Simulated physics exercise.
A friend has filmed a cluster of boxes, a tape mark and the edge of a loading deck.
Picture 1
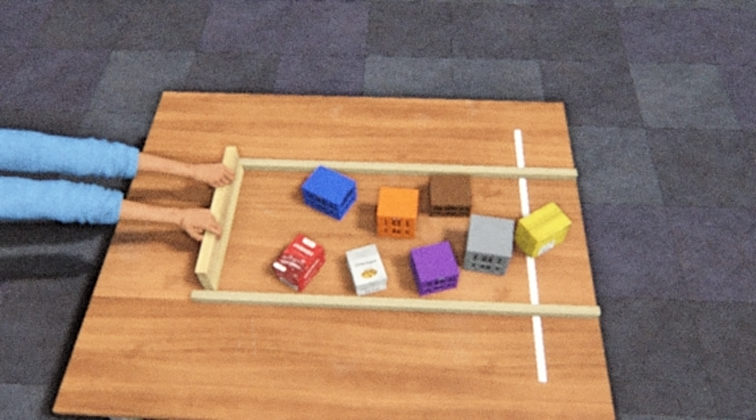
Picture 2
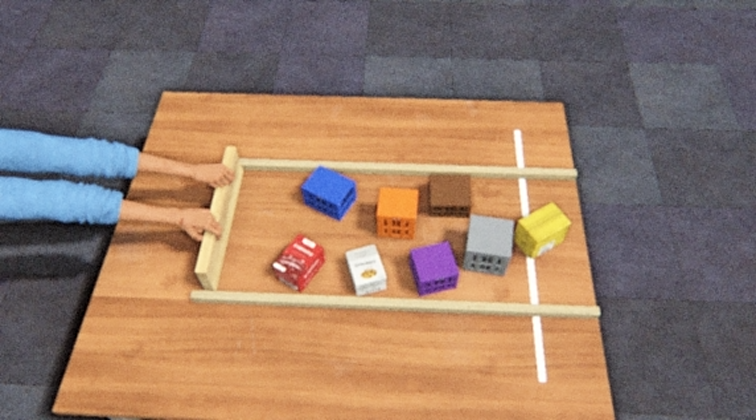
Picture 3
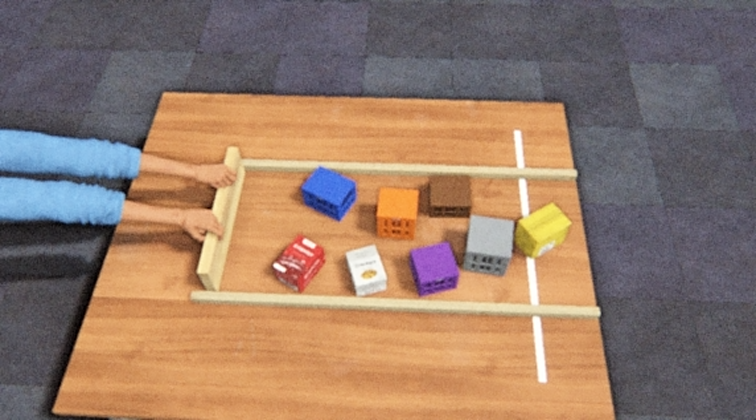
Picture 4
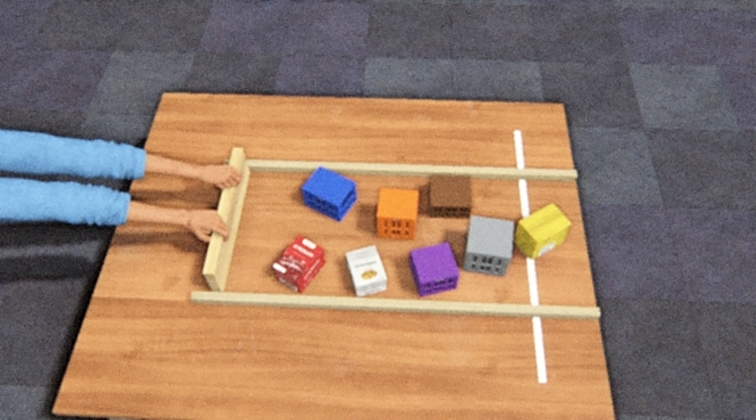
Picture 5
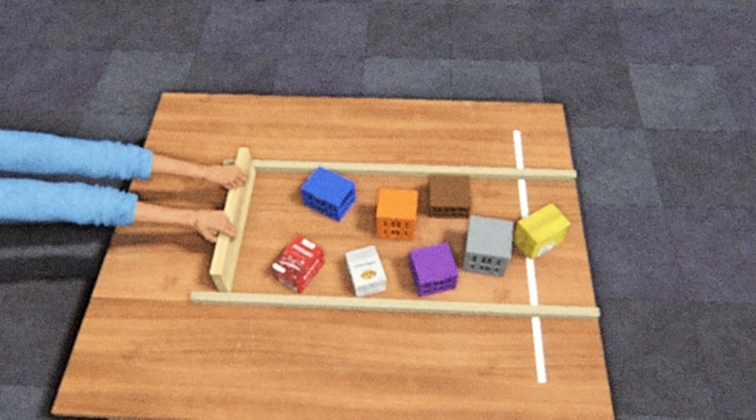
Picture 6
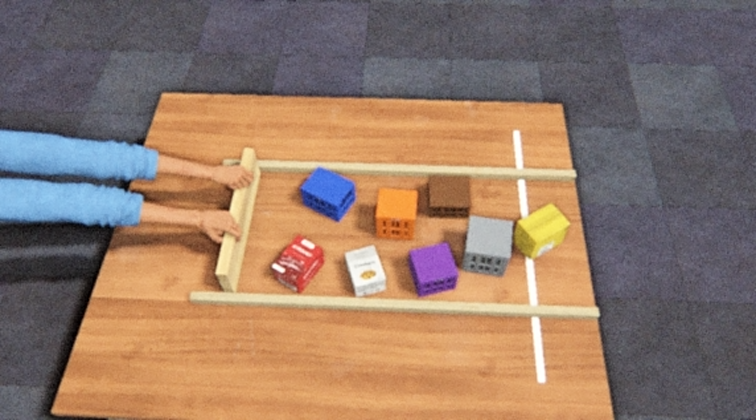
At first, two blue-sleeved hands hold a wooden plank upright at the left of a tabletop, behind a scattered group of colourful boxes between two rails. The hands then slide the plank slightly to the right, towards the boxes, which stay almost still, the yellow one over the white line.
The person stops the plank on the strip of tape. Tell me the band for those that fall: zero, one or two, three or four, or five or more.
The number that fall off is three or four.
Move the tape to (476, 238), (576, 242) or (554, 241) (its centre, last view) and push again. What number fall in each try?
It would be 0, 8 and 5.
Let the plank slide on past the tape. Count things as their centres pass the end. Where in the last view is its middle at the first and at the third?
Its middle is around (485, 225) and later (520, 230).
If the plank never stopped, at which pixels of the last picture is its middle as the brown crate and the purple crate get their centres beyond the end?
Its middle is around (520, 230) and around (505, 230).
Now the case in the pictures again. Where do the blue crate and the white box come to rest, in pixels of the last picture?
About (546, 191), and the other about (582, 288).
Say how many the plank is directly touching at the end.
3 of them.
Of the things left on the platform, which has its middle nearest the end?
That is the white box.
Early on, none off yet; yellow parcel at rest near (541, 232); grey crate at rest near (487, 247); brown crate at rest near (449, 197).
A while later, none off yet; yellow parcel travelled a little near (546, 229); grey crate travelled about its own width near (513, 247); brown crate travelled a little near (466, 198).
Further along, none off yet; yellow parcel travelled about its own width near (574, 217); grey crate travelled about its own width near (542, 242); brown crate travelled well along near (536, 200).
Finally, the number that fall off is three or four; lost, purple crate, brown crate, grey crate and yellow parcel.
